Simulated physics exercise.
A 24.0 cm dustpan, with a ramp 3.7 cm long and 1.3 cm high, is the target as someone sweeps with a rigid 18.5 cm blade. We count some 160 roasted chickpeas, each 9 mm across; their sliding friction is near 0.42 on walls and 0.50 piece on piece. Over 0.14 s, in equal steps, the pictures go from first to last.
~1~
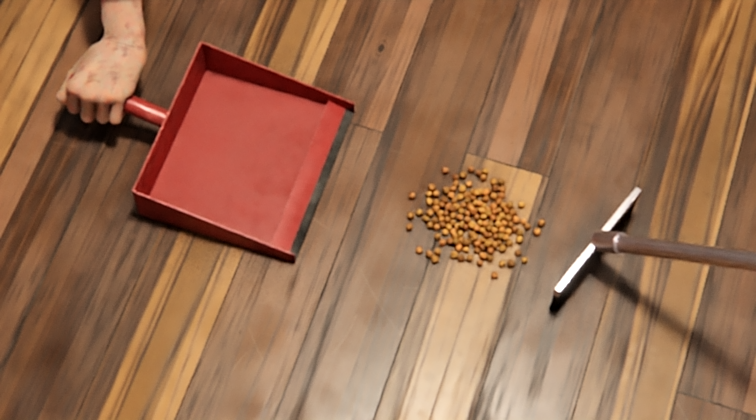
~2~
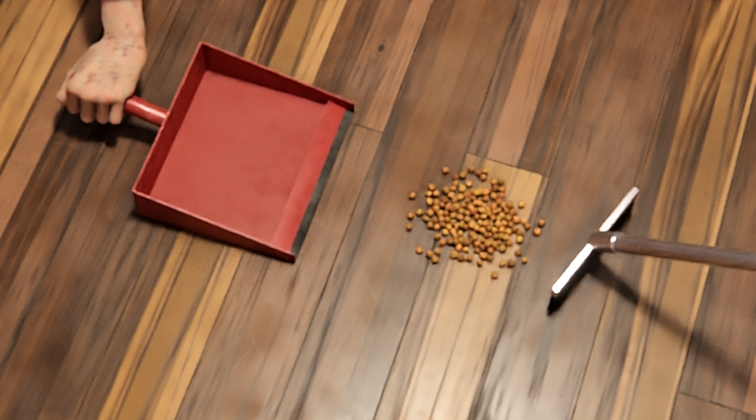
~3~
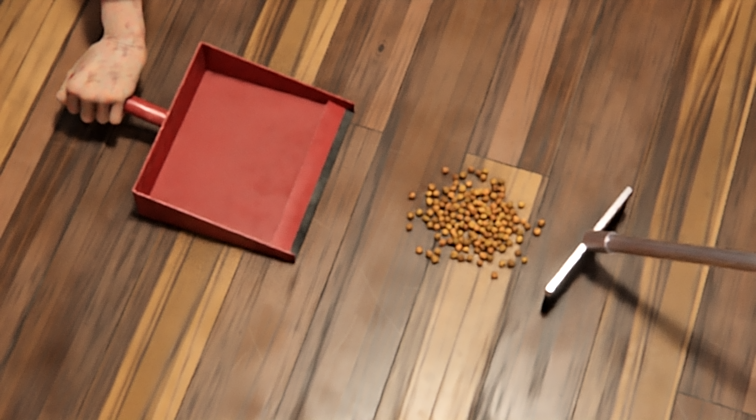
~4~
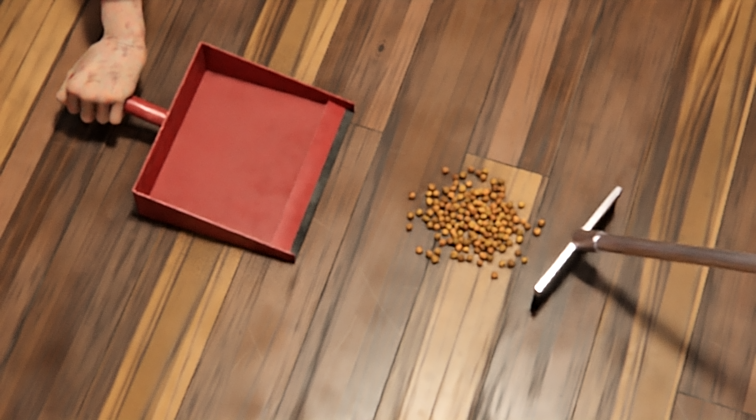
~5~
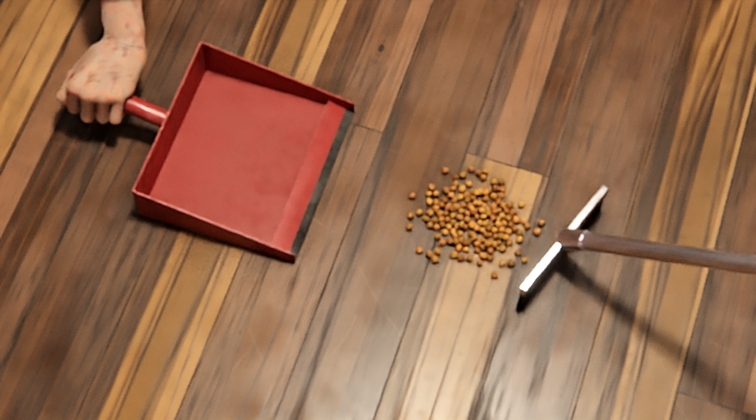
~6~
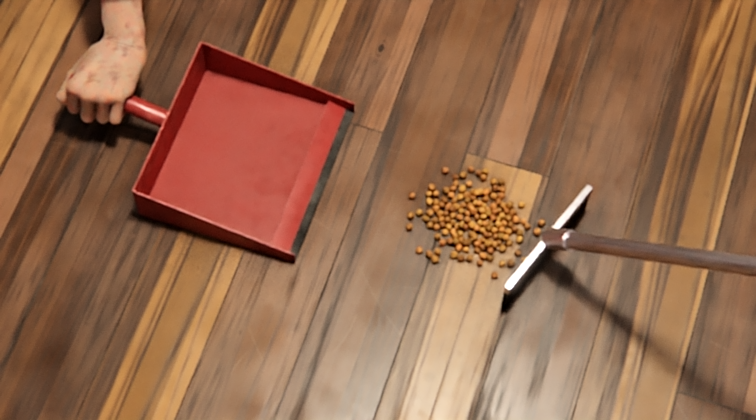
On a dark wooden plank floor, a long-handled blade slides left to a pile of chickpeas while a hand grips a still red dustpan.
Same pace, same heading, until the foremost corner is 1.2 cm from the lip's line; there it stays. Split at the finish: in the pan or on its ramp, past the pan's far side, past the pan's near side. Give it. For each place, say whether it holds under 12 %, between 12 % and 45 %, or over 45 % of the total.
Outcome: Pan: A small amount, far side: A small amount, near side: A small amount.
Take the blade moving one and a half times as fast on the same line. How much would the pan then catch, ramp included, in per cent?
I'd put it at roughly 20 per cent.
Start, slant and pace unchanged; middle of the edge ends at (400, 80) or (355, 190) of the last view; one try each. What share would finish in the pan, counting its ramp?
The two tries give roughly 5 and 20 %.
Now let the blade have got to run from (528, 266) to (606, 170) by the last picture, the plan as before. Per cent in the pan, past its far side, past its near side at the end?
Pan 10; far 40; near 0.
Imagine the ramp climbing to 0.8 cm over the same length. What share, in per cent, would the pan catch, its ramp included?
I'd put it near 5 per cent, ramp counted.
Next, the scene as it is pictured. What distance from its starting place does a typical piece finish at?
That distance is close to 16 cm.
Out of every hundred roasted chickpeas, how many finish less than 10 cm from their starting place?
Close to 35 per cent of it.
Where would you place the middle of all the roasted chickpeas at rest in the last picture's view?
(359, 173) or so.
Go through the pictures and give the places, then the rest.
The first frame shows blade from (558, 292) to (636, 194), moved 0.0 cm, 0 of the pieces shifted so far; middle of the pieces at (477, 217); pan at (235, 158).
The second frame shows blade from (555, 292) to (633, 194), moved 0.3 cm, 0 of the pieces shifted so far; middle of the pieces at (477, 217).
The third frame shows blade from (549, 292) to (627, 194), moved 1.1 cm, 0 of the pieces shifted so far; middle of the pieces at (477, 217).
The fourth frame shows blade from (538, 291) to (617, 193), moved 2.5 cm, 0 of the pieces shifted so far; middle of the pieces at (477, 217).
The fifth frame shows blade from (524, 290) to (603, 193), moved 4.3 cm, 0 of the pieces shifted so far; middle of the pieces at (477, 217).
The sixth frame shows blade from (508, 290) to (587, 192), moved 6.3 cm, 0 of the pieces shifted so far; middle of the pieces at (477, 217); pan at (235, 158).
Then, 0.19 s after the last picture, middle of the blade 18 cm from the lip; 0 % over the lip, far side 0 %, near side 0 %.
Then, 0.32 s after the last picture, middle of the blade 9 cm from the lip; 0 % over the lip, far side 0 %, near side 0 %.
Then, 0.58 s after the last picture, middle of the blade 4 cm from the lip; 5 % over the lip, far side 0 %, near side 0 %.
In the end, pan 5 %, far side 0 %, near side 0 %, in front of the lip or behind the blade 90 %.
